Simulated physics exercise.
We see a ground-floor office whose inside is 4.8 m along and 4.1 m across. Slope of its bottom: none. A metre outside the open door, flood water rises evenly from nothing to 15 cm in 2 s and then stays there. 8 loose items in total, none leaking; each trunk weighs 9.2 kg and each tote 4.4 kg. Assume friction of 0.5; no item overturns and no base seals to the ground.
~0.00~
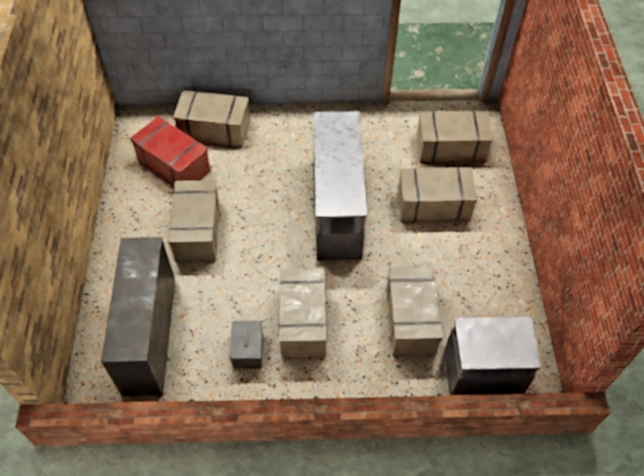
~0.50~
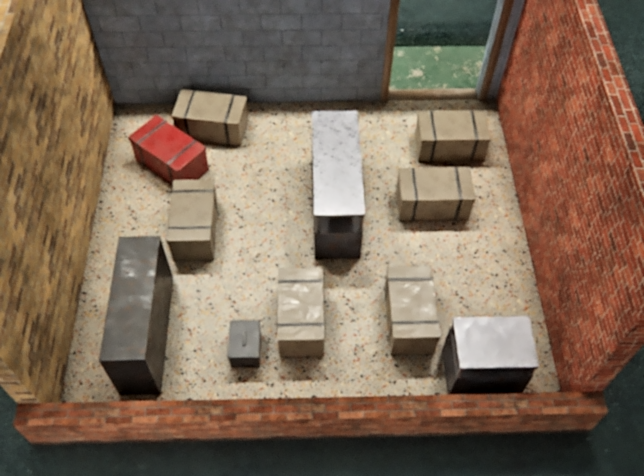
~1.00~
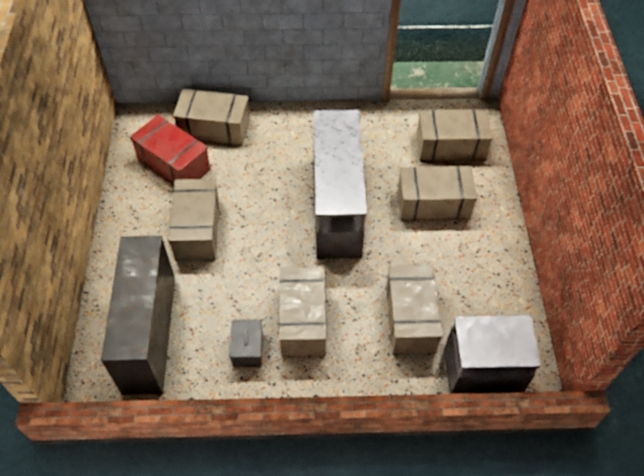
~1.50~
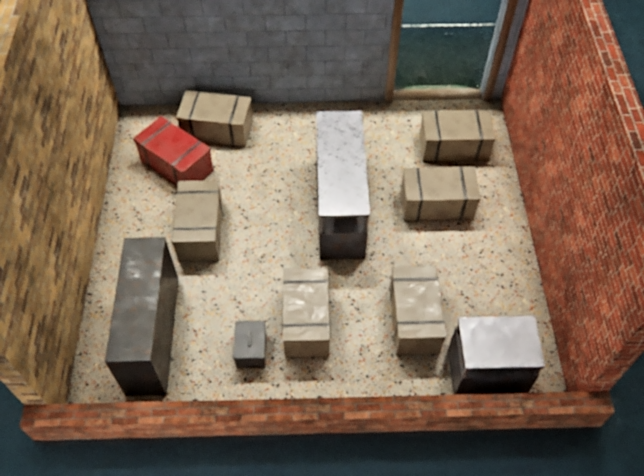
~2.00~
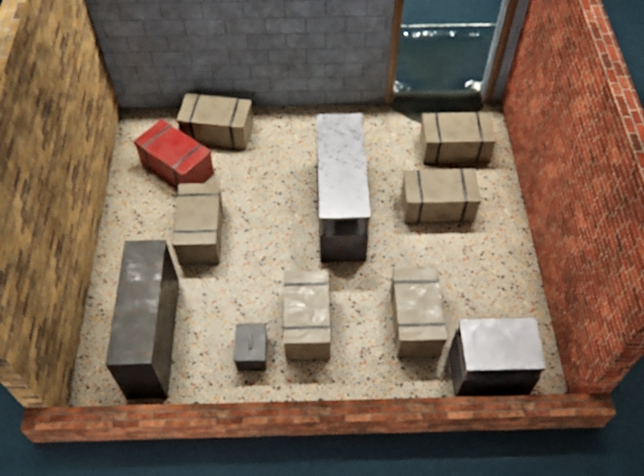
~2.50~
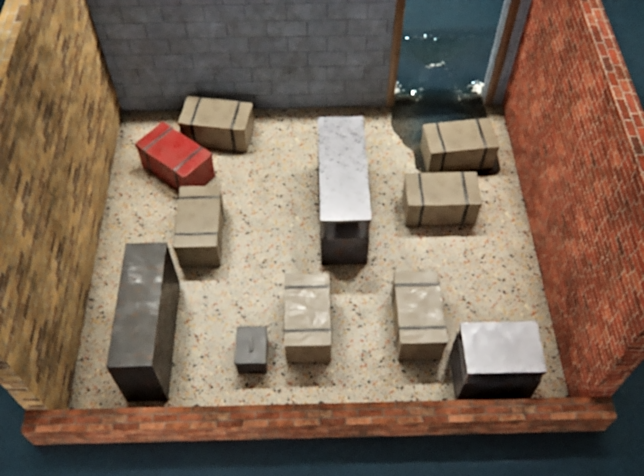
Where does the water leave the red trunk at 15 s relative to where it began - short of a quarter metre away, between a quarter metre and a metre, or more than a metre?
Expect it to be pushed part of a metre.
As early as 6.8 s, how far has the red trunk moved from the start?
By then it has shifted roughly 0 cm.
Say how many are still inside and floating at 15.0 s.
Tally: 8 of them.
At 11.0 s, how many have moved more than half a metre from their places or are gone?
Result: 5.
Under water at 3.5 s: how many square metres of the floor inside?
3.5 m2.
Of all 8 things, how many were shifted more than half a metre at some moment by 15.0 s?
Tally: 7.
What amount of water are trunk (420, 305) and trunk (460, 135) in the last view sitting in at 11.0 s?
I'd estimate 9 cm for the first and 9 cm for the second.
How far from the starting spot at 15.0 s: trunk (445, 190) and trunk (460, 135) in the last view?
Respectively 150 and 200 cm.
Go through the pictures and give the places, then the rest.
The red trunk at (168, 143), on the bottom; 0.0 m2 under water; 0 of 8 have shifted, in the first picture.
The red trunk at (167, 142) rests on the ground; 0.0 m2 under water; 0 of 8 have shifted, in the second picture.
The red trunk at (168, 142), on the bottom; water covers 0.0 m2; 0 of 8 have shifted, in the third picture.
The red trunk at (171, 143) rests on the ground; 0.0 m2 under water; 0 of 8 have shifted, in the fourth picture.
The red trunk at (172, 146) rests on the ground; water covers 0.3 m2; 0 of 8 have shifted, in the fifth picture.
The red trunk at (173, 149) rests on the ground; water covers 0.8 m2; 1 of 8 have shifted, in the sixth picture.
After 3.5 s the red trunk is near (173, 149), 0.0 m from its start, aground; 1 afloat.
After 6.8 s the red trunk is near (173, 149), 0.0 m from its start, aground; 3 afloat.
After 11.0 s the red trunk is near (173, 148), 0.0 m from its start, aground; 4 afloat.
After 15.0 s the red trunk is near (150, 109), 0.6 m from its start, afloat; 8 afloat.
